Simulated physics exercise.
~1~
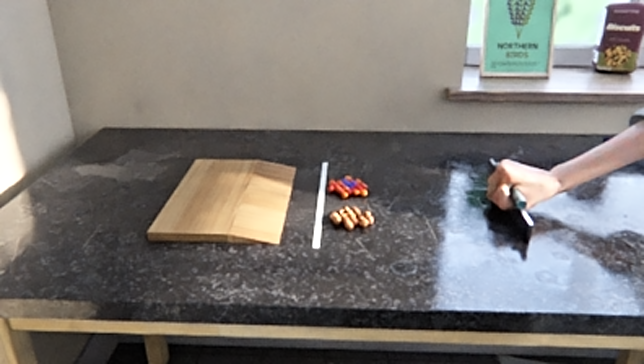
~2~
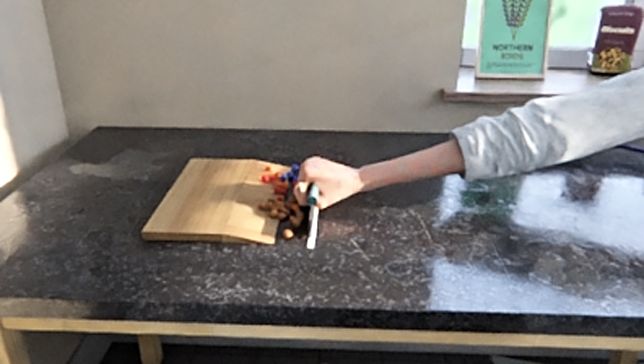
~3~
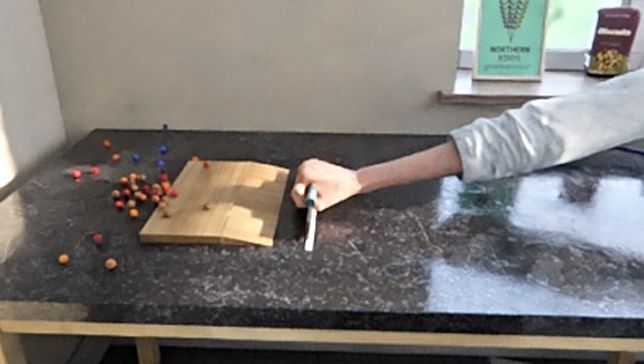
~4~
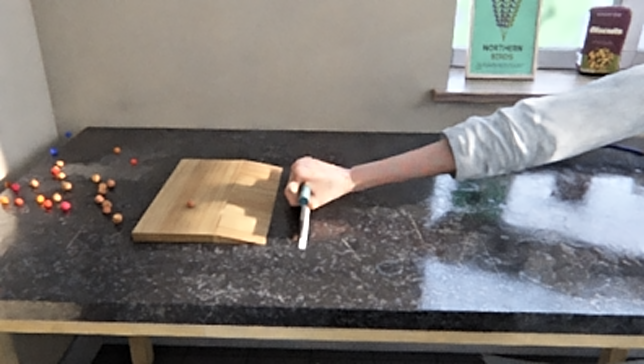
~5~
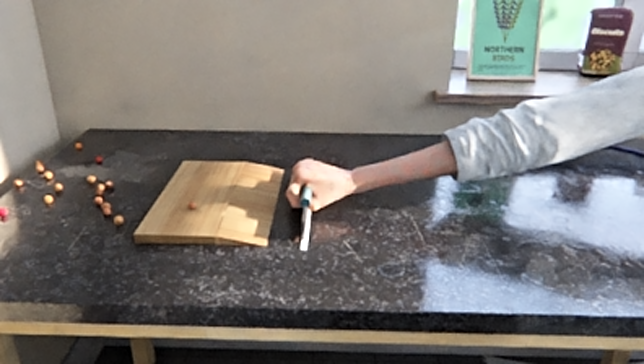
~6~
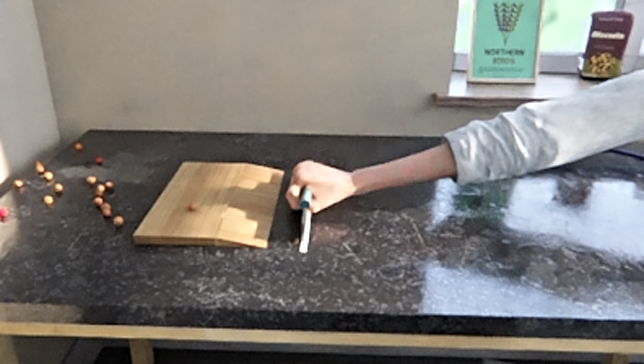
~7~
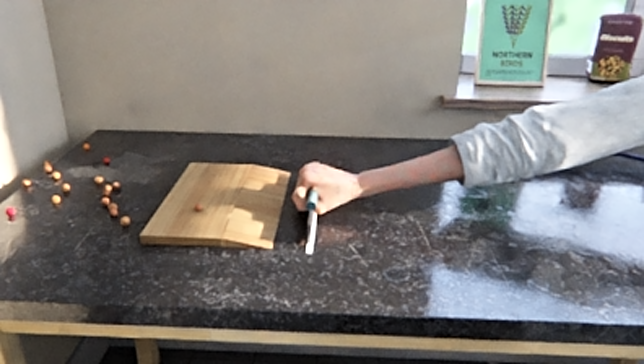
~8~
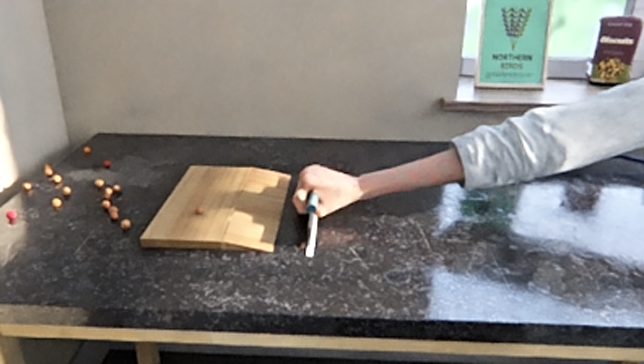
A hand sweeps two heaps of small balls leftward over a wooden ramp, scattering them beyond.
